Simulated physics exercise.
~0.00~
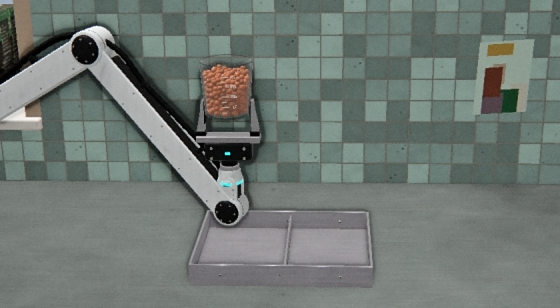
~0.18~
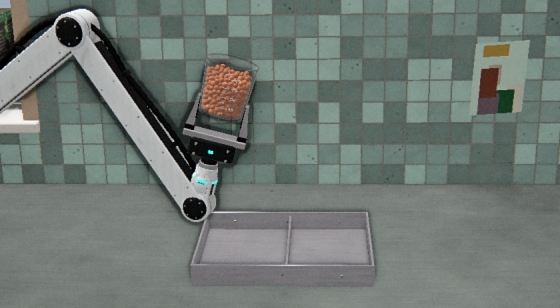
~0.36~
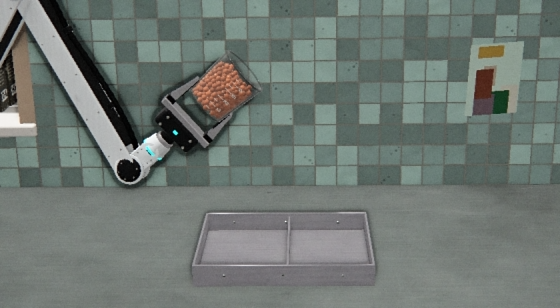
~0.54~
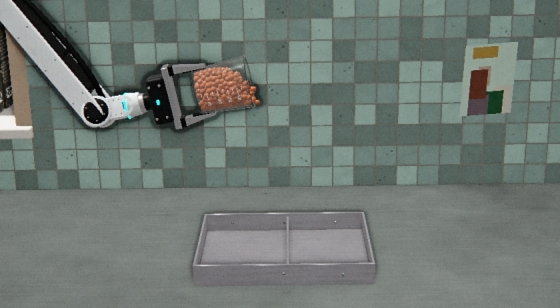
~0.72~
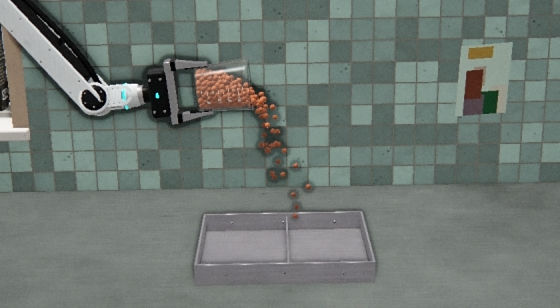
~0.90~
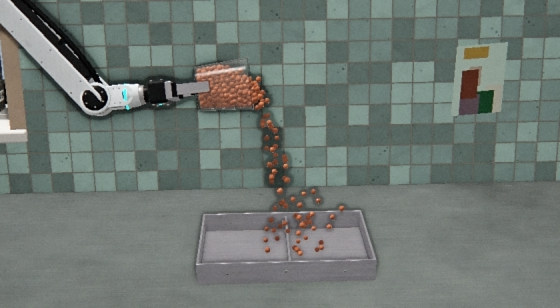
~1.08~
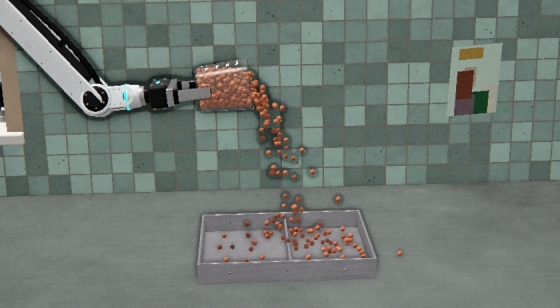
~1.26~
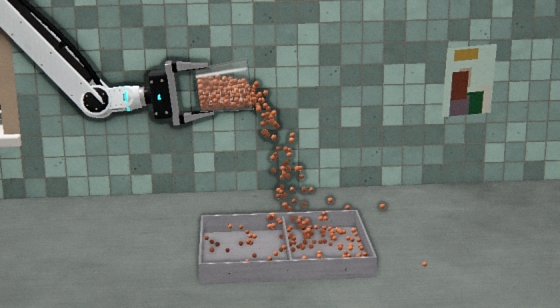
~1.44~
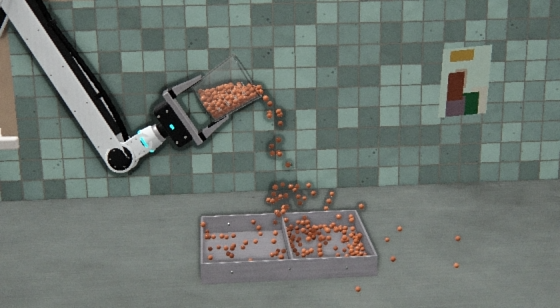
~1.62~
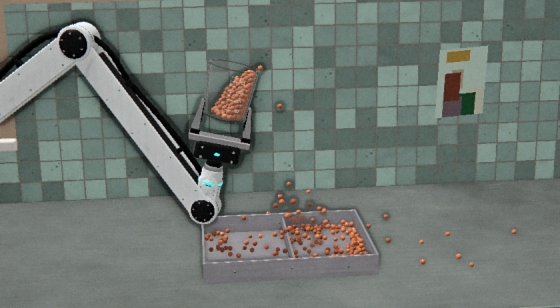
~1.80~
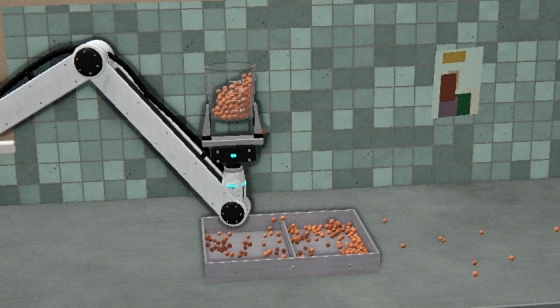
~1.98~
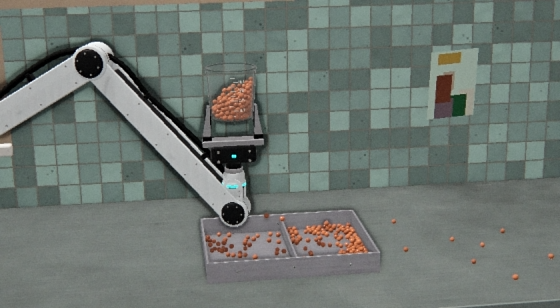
The clip shows a robot arm tipping a clear beaker of reddish-brown beads over a divided grey tray, scattering beads into both compartments and some onto the table, before turning the beaker upright again with many beads still inside.
